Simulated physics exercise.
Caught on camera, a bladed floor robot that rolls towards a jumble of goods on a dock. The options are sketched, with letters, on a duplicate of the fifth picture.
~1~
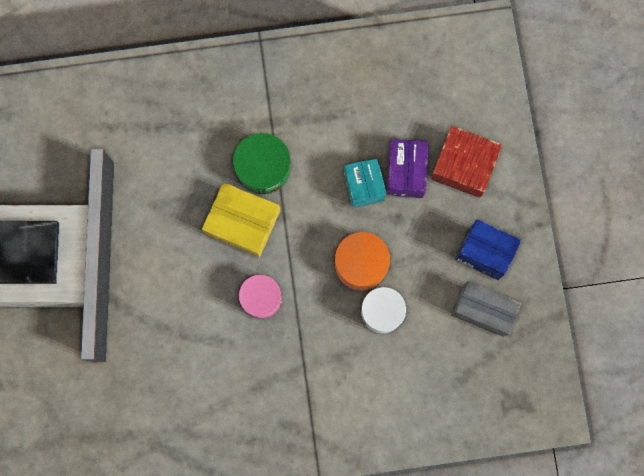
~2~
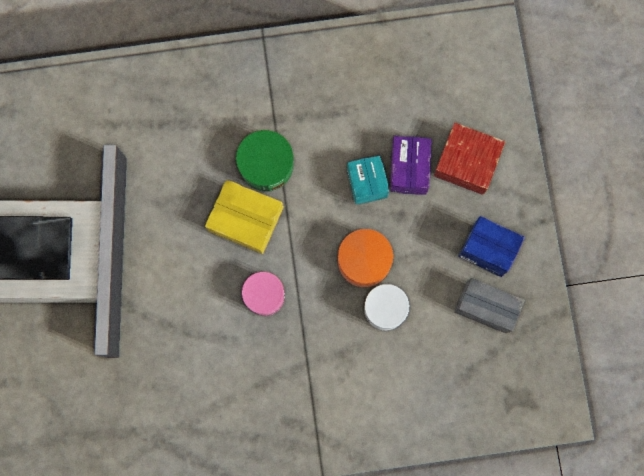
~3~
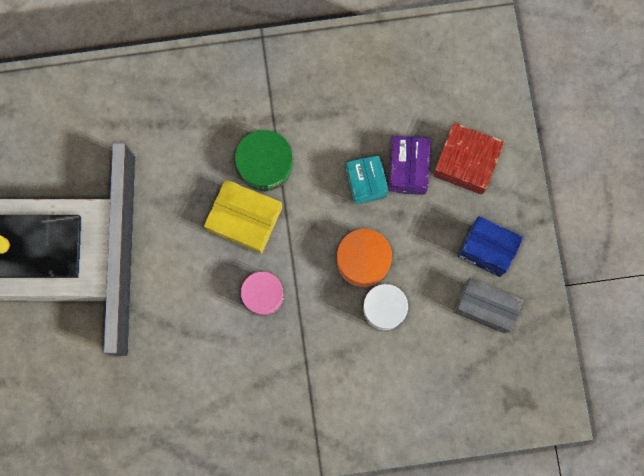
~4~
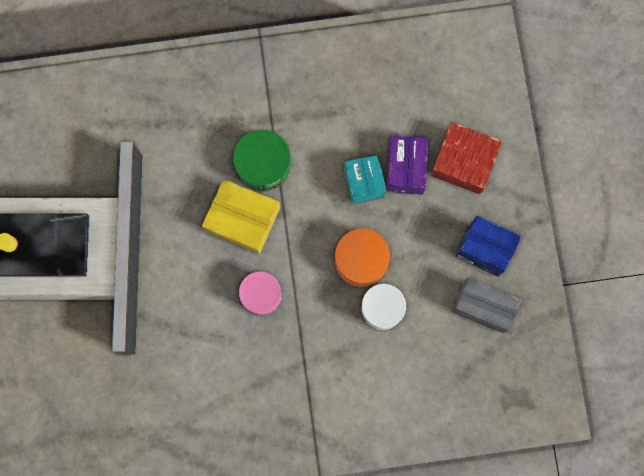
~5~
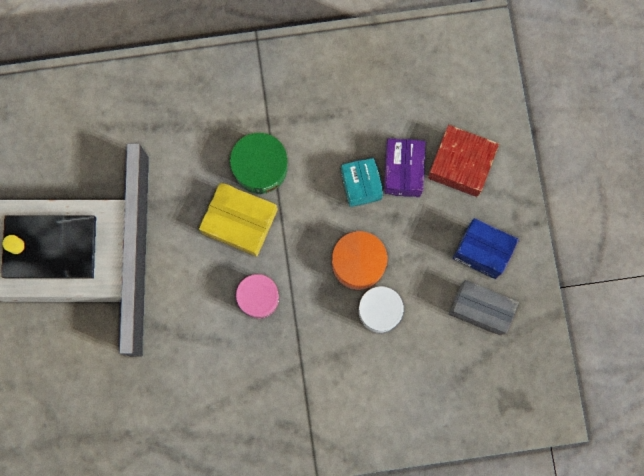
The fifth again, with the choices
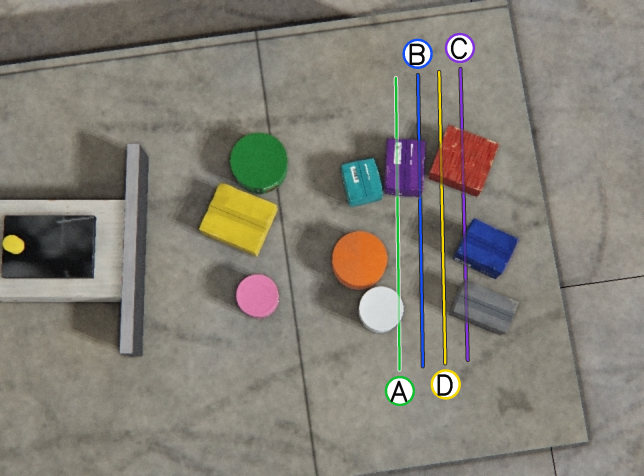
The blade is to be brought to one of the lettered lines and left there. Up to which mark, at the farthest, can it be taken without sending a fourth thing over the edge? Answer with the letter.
Up to line C.
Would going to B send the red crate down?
By then, yes.
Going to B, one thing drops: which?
The red crate.
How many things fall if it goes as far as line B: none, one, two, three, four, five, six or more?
In all, one.
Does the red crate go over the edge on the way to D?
Yes.
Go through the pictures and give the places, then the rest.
The first frame shows turquoise parcel (364, 184); grey box (486, 309); white pail (383, 312).
The second frame shows robot (32, 247); purple parcel (410, 166).
The third frame shows robot (41, 246); pink pail (263, 294).
The fourth frame shows robot (49, 244); red crate (466, 159).
The fifth frame shows robot (56, 246); yellow box (239, 219); turquoise parcel (361, 183); grey box (484, 308).
On the marked copy, A at (398, 220); B at (420, 217); C at (464, 211); D at (442, 214).
Taking C. A third of the way, robot (177, 229); green pail (289, 161); pink pail (280, 296).
Two thirds of the way, robot (297, 213); red crate (530, 143); purple parcel (487, 160).
When it is over, robot (392, 199); turquoise parcel over the edge; purple parcel over the edge; three fallen.
As for the rest, A is within the limit but short; B is within the limit but short; D is within the limit but short.
